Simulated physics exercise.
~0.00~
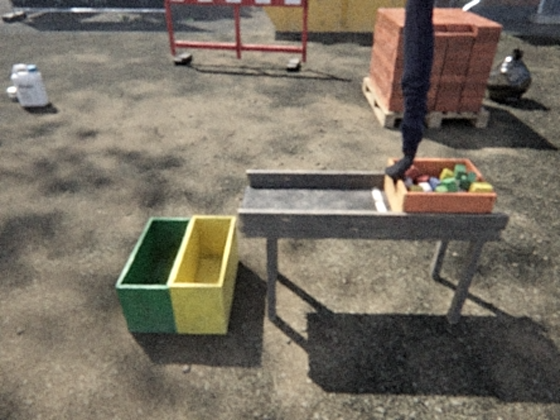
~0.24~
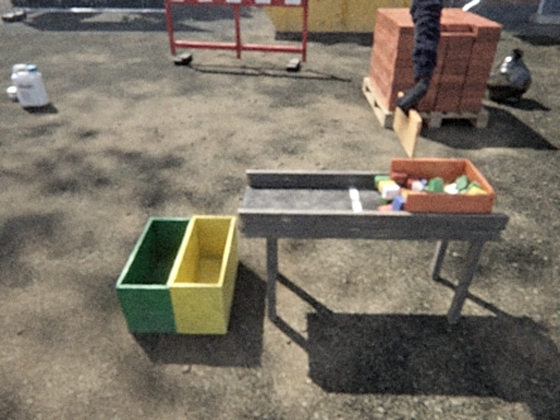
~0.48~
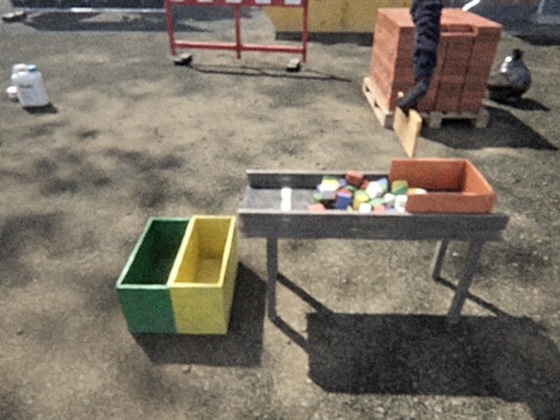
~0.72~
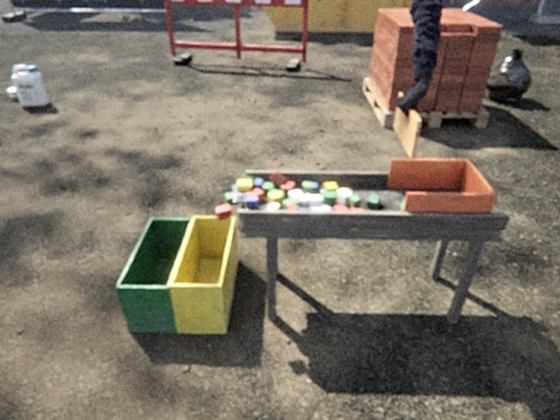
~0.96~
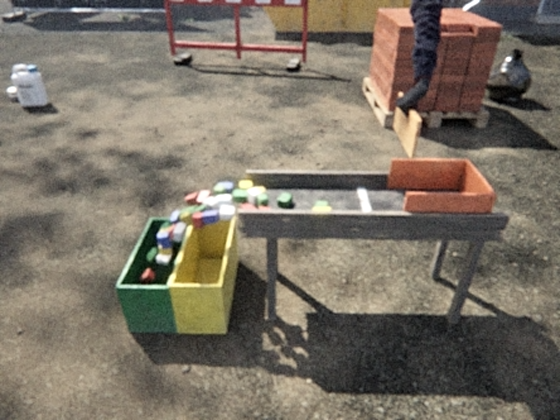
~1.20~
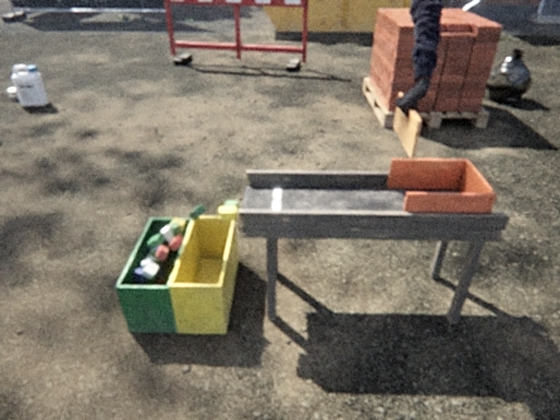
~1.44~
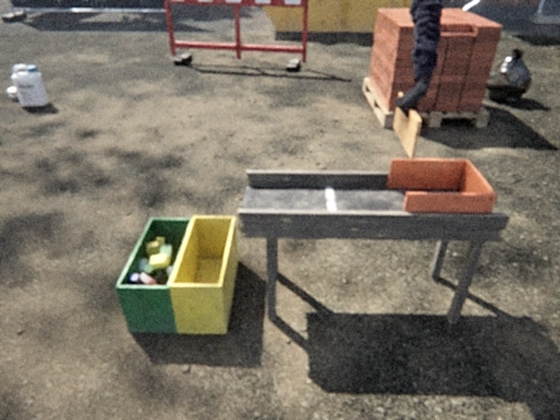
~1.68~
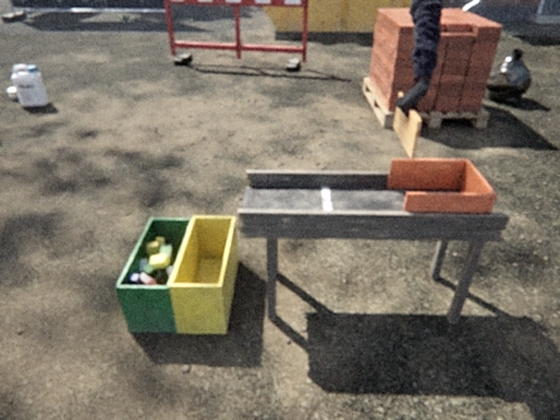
At the start, small colourful blocks fill an orange pen on the right end of a raised belt, with a dark-sleeved arm reaching down to its gate. The arm lifts the gate and holds it above, and the blocks begin to slide left along with the belt and its white stripe. They spread along the belt until the first ones reach its left end and tip off. The blocks pour over the nearer yellow box towards the green box beyond it. The last few drop in, leaving the blocks piled in the green box, while the yellow one and the belt are empty.
